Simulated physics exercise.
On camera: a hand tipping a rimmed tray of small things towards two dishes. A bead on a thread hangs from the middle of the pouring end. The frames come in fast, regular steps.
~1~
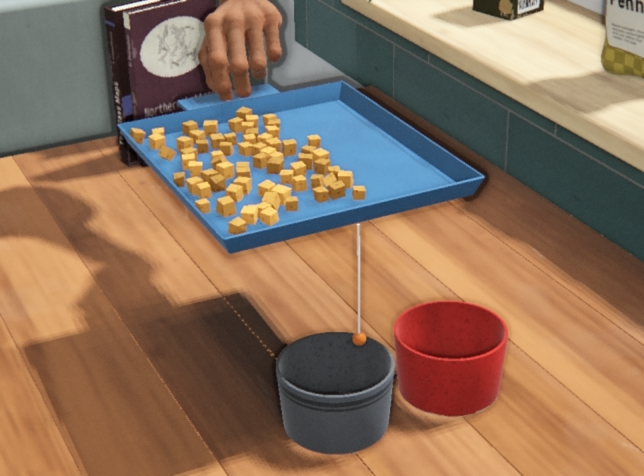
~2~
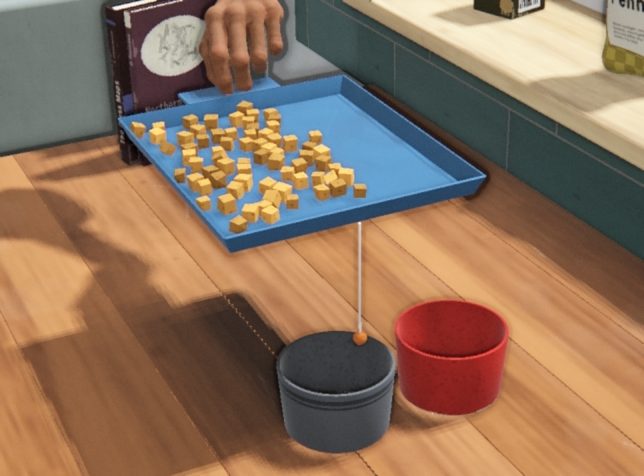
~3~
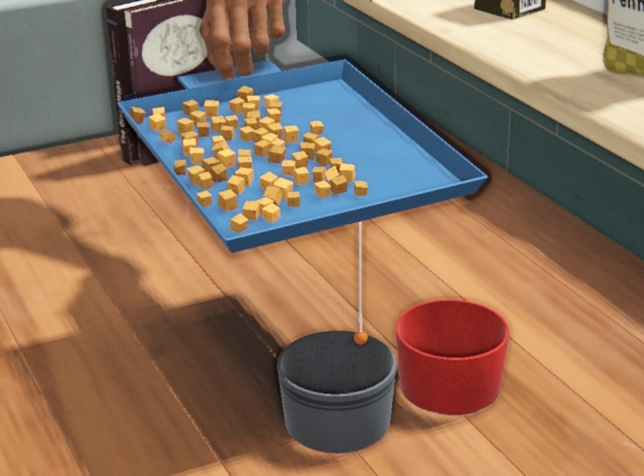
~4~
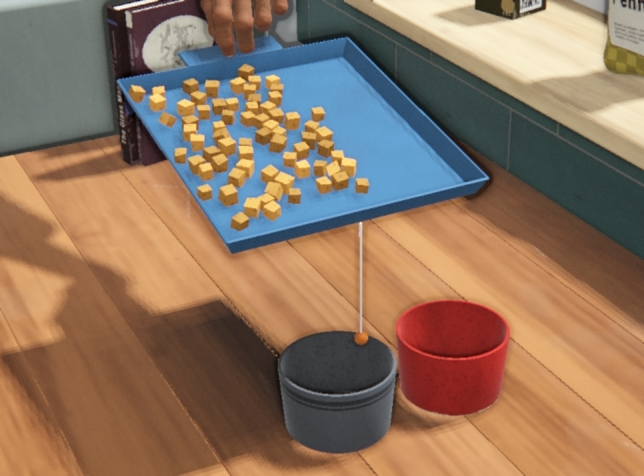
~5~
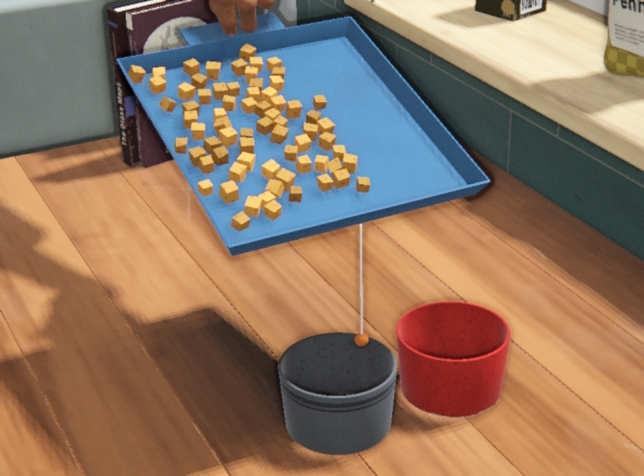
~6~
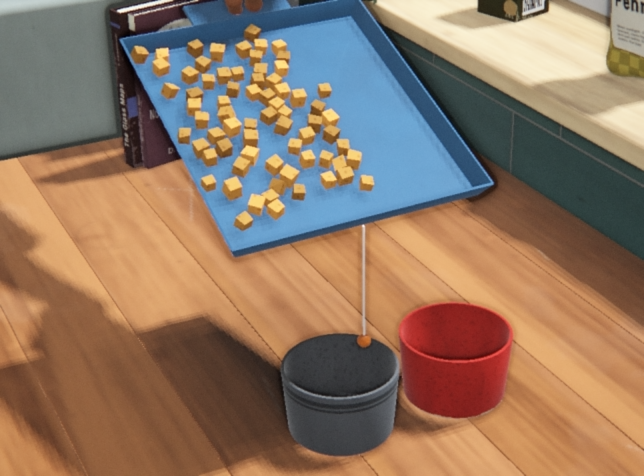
At first, a hand holds the far edge of a blue rimmed tray of small golden cubes, nearly level above a grey dish and a red one. Then the far side rises steadily, tilting the tray towards the dishes, while the cubes keep their places on it and the orange bead hangs almost still.
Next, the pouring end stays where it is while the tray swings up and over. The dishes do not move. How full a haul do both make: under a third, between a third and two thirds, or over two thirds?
They take under a third between them.
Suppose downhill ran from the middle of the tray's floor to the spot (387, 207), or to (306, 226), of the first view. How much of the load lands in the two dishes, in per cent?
The first gives 40 %, the second 20 %.
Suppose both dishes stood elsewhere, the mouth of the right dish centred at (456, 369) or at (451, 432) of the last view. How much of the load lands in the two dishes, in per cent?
The first gives 70 %, the second 10 %.
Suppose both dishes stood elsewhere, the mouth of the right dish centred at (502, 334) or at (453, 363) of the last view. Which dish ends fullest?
In turn: Left; the left dish.
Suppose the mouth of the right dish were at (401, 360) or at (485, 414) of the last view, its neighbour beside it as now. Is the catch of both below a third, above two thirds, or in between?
First in the middle band, then under a third.
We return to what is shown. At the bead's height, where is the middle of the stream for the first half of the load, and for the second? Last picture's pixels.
At about (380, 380), then at (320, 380).
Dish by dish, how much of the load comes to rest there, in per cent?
The left dish has 10 per cent, the right dish has 0.
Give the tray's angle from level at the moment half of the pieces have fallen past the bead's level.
Around 100° of tilt.
Soon, tray tipped steeply; nearly all on the tray; a stray few in the air.
A while on, tray tipped past a quarter turn; about a quarter on the tray; a stray few in the left dish; about half outside both; about a third in the air.
Towards the end, tray tipped past a quarter turn; a small part in the left dish; nearly all outside both.
Finally, tray tipped past a quarter turn; a small part in the left dish; none in the right dish; nearly all outside both.
